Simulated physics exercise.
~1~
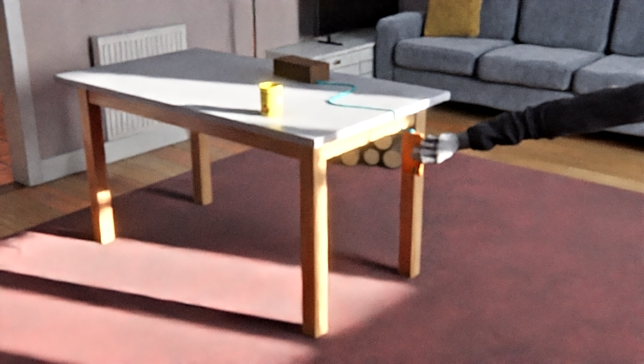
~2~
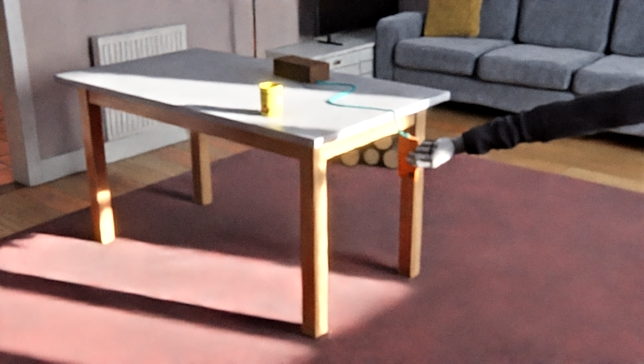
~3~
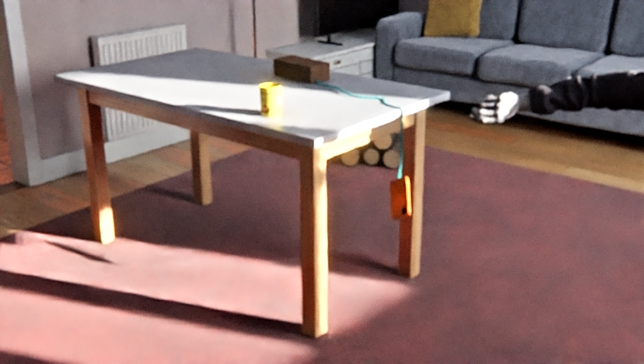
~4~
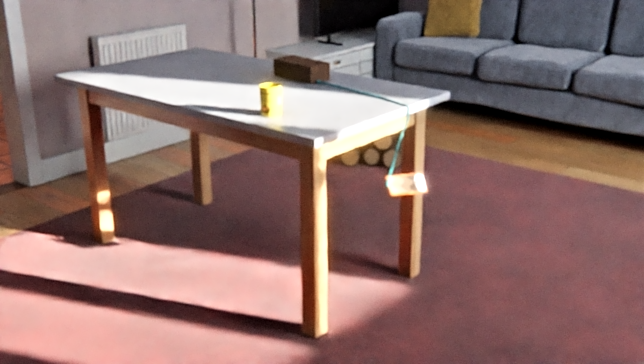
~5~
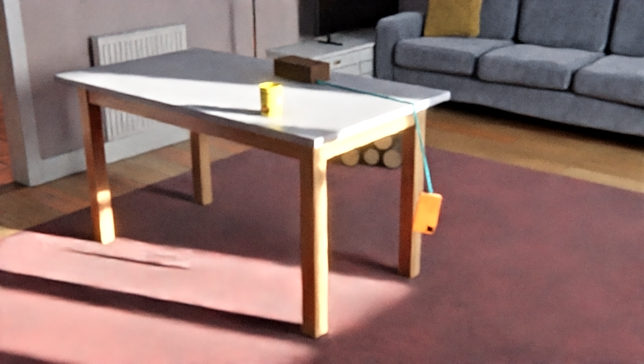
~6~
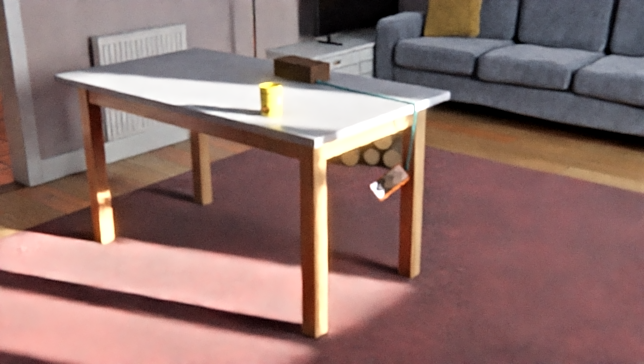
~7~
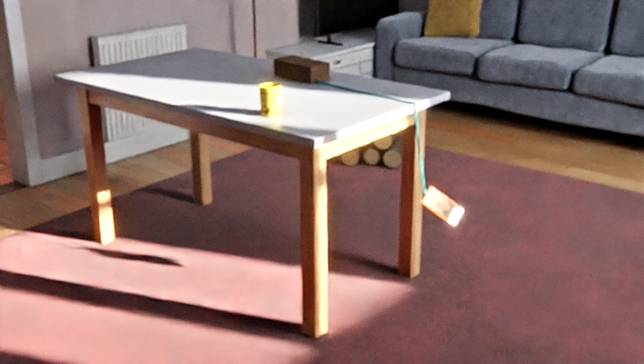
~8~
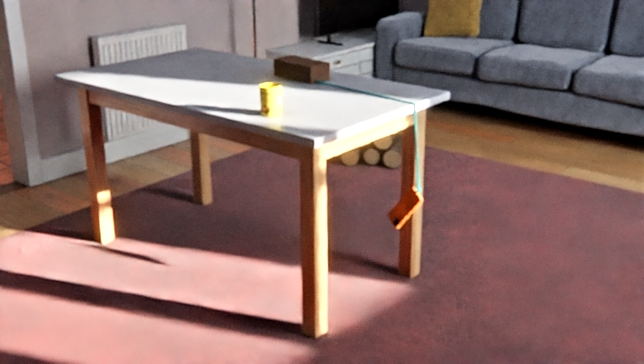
In a living room, a hand releases an orange phone, which drops and dangles, swinging, from a tabletop shoelace.
